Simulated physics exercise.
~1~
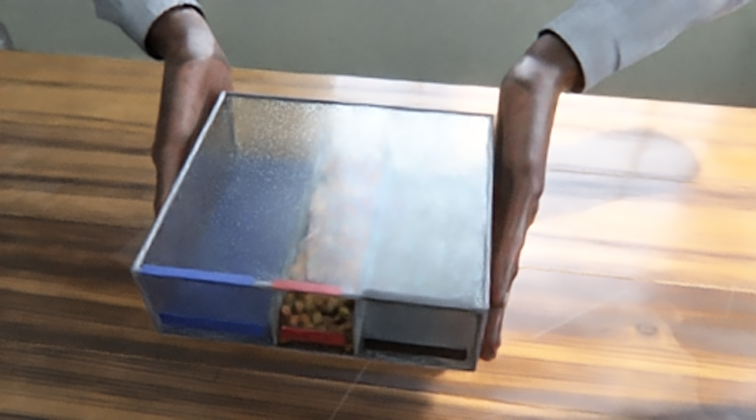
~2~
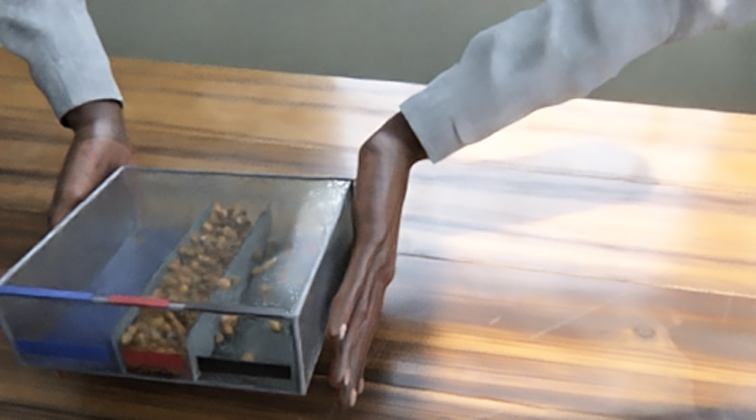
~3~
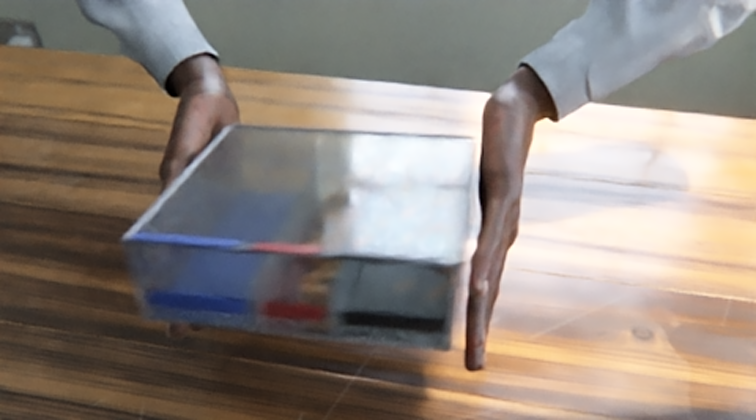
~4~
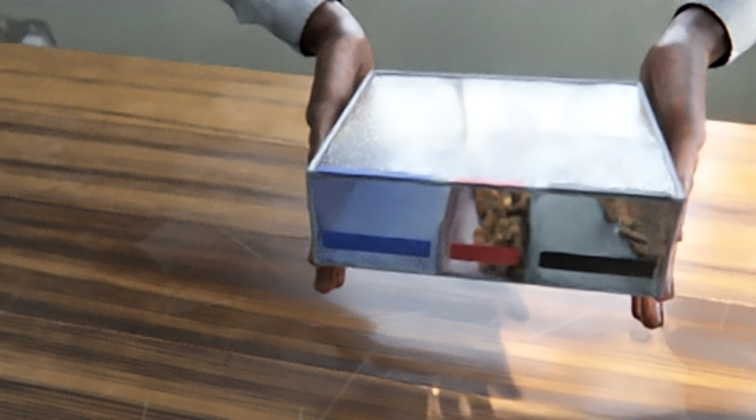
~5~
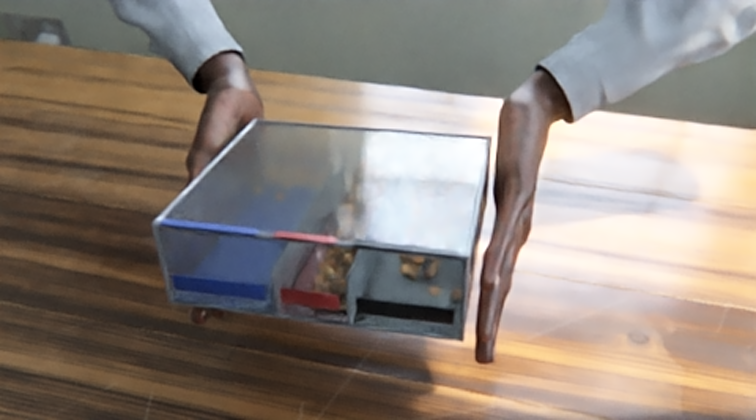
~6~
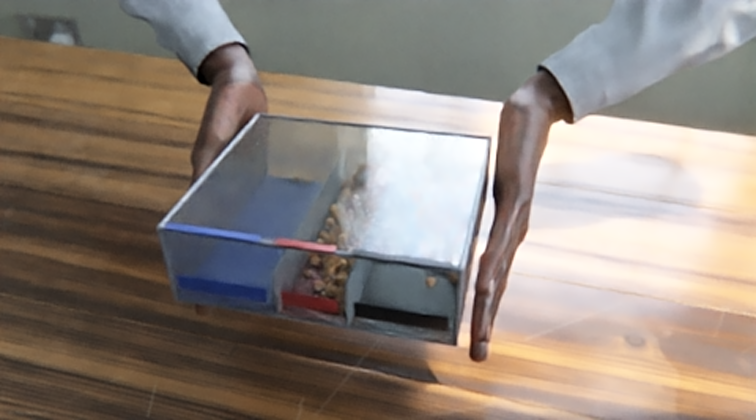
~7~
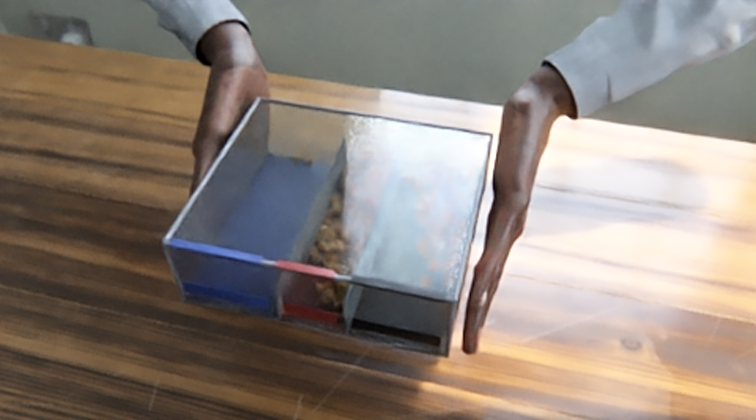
A clear lidded box of brown pieces is shaken sideways, tilted, then levelled by two hands.
